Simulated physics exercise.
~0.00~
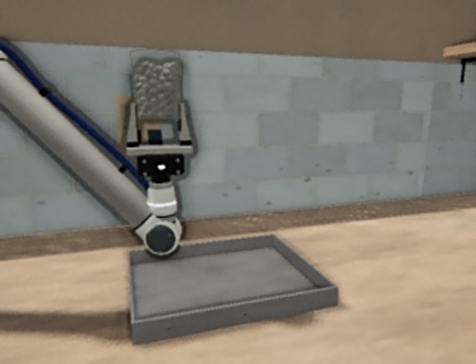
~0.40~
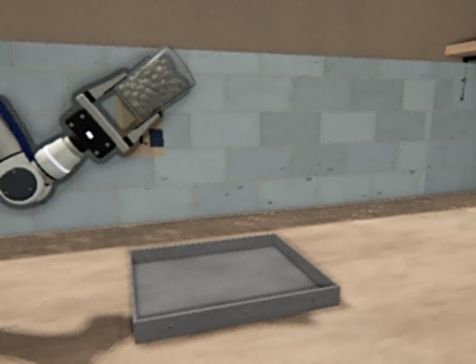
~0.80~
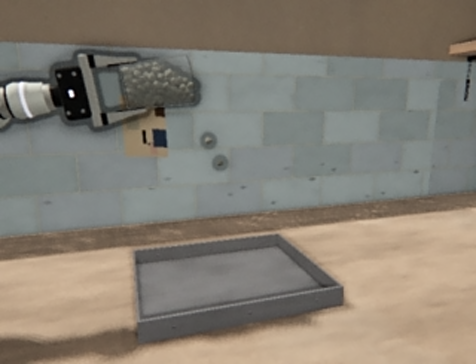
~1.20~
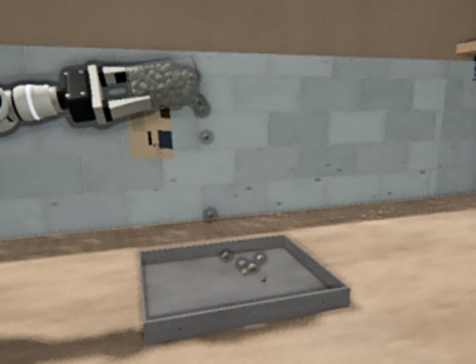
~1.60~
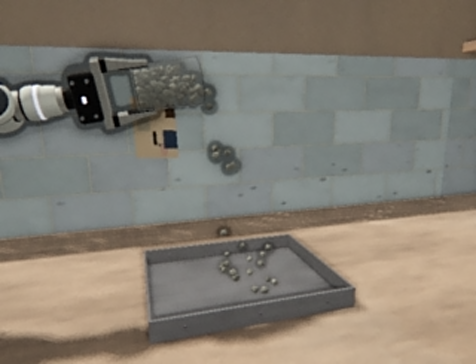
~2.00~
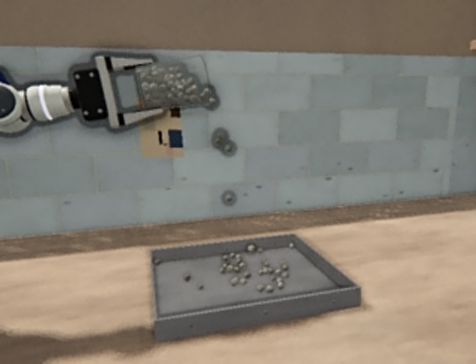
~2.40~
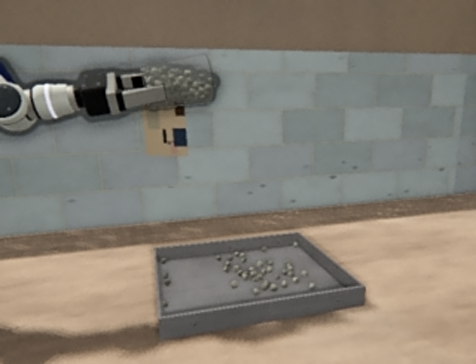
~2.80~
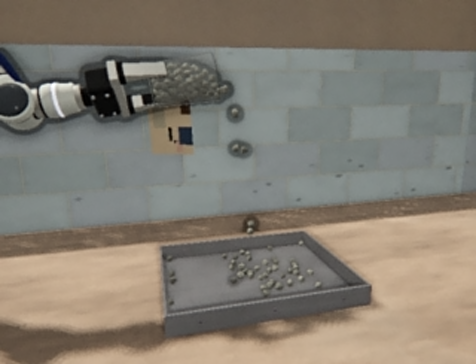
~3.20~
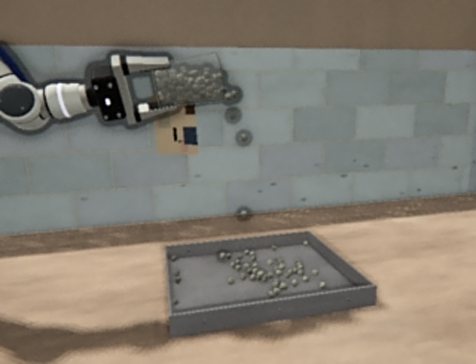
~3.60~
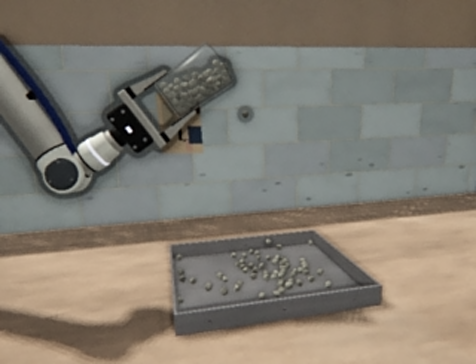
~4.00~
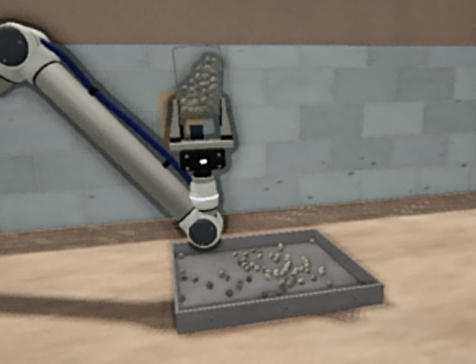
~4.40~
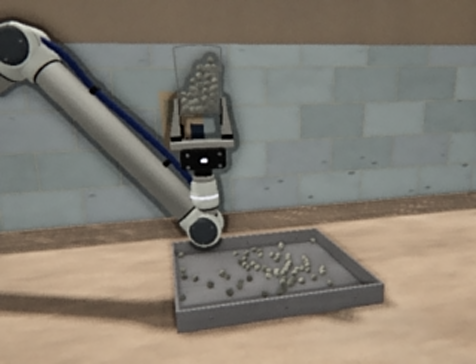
At first, a robot arm holds a clear beaker heaped with small grey pebbles upright beside an empty grey tray on a table. The arm swings the beaker up and to the left, tipping it until it lies nearly on its side. Pebbles begin dropping from its mouth into the tray as the gripper twists the beaker around its length. The stream pauses briefly, then more pebbles fall while the twisting continues. Finally, the arm rights the beaker, which still holds many pebbles, while the others lie scattered and still across the tray.
